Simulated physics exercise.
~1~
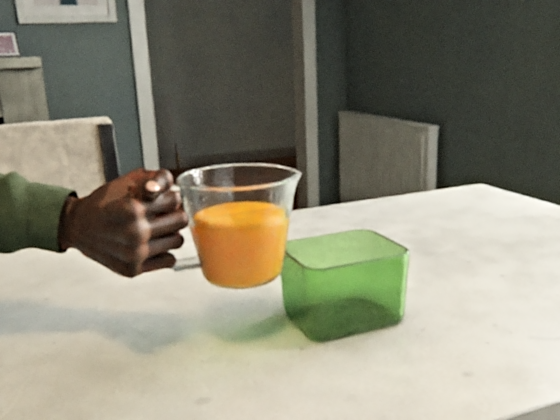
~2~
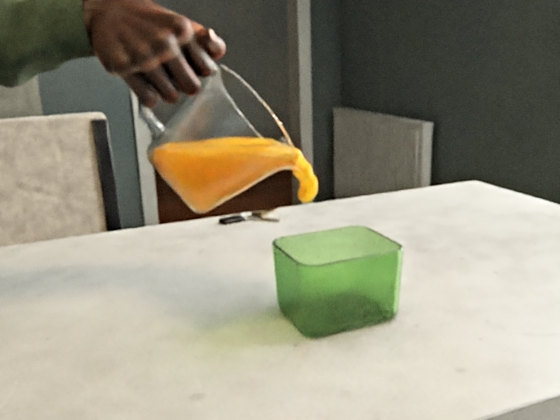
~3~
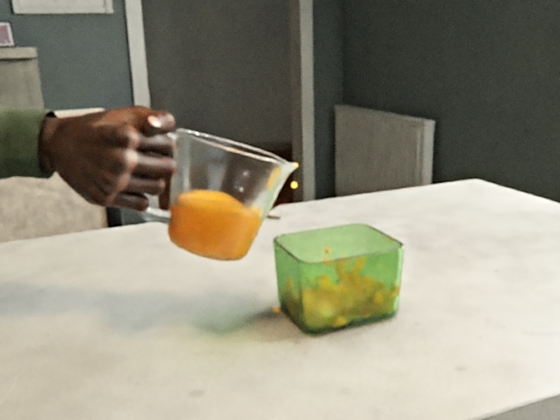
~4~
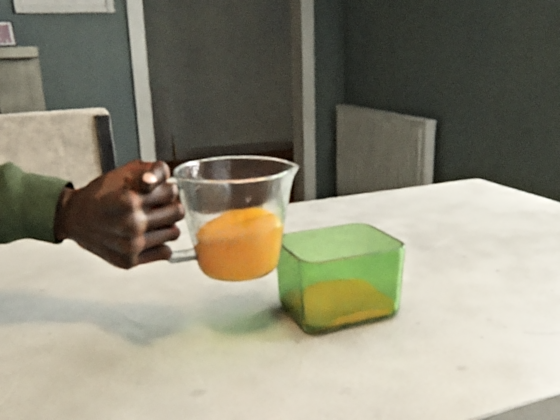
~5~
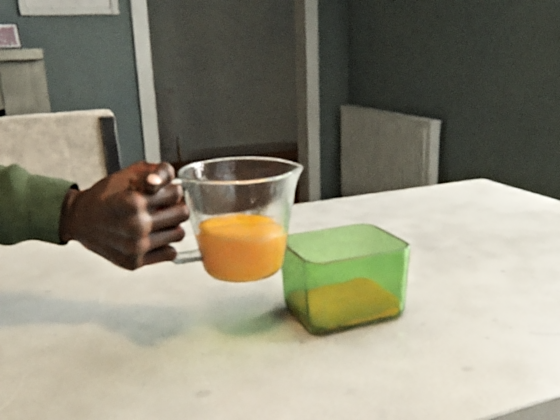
A hand tilting a glass jug to pour orange juice into a green tub, then righting it with some juice left inside.
